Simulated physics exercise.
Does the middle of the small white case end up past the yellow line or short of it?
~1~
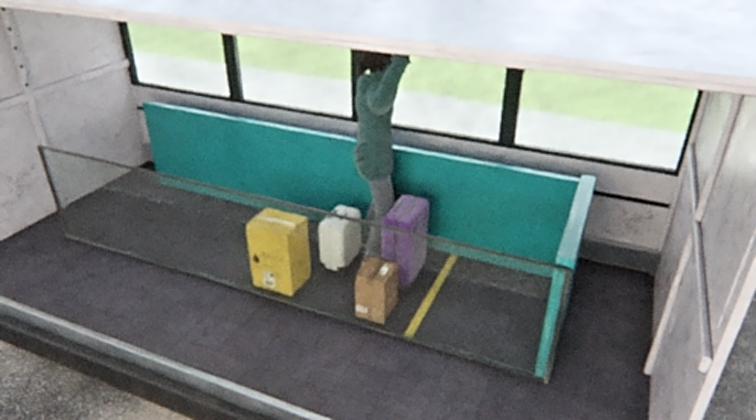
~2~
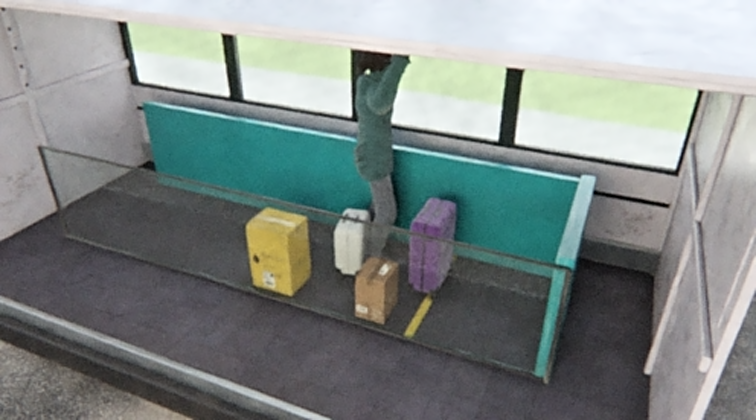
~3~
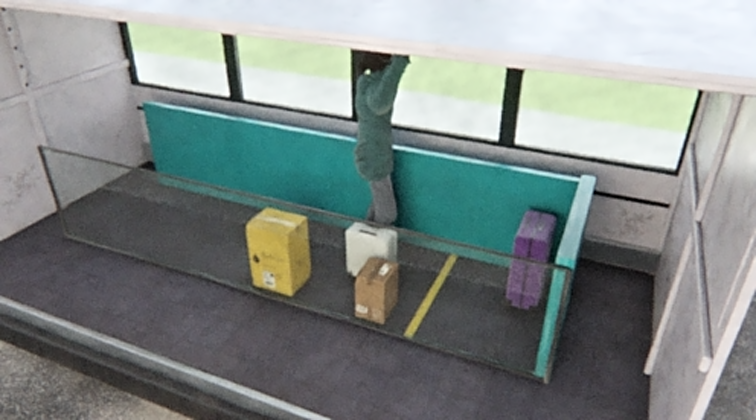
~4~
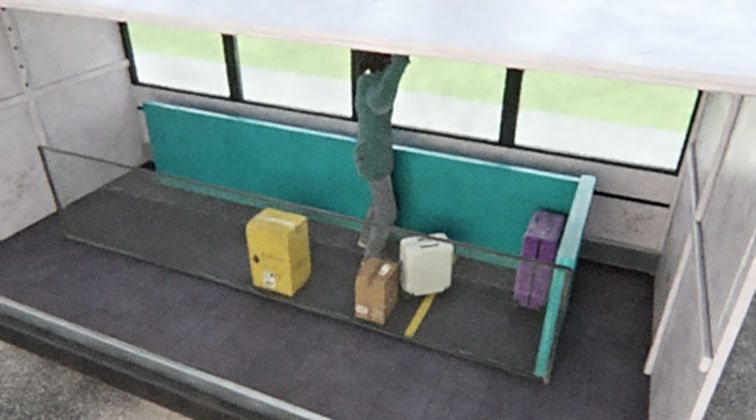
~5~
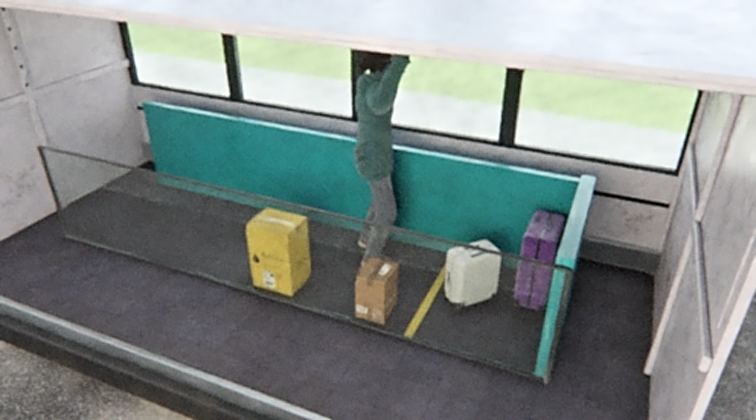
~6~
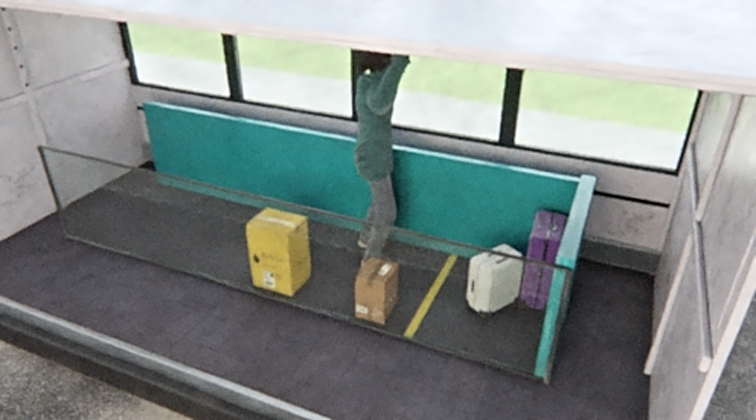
It ends up past the yellow line. The white case rolls right across it and finishes upright near the purple case.
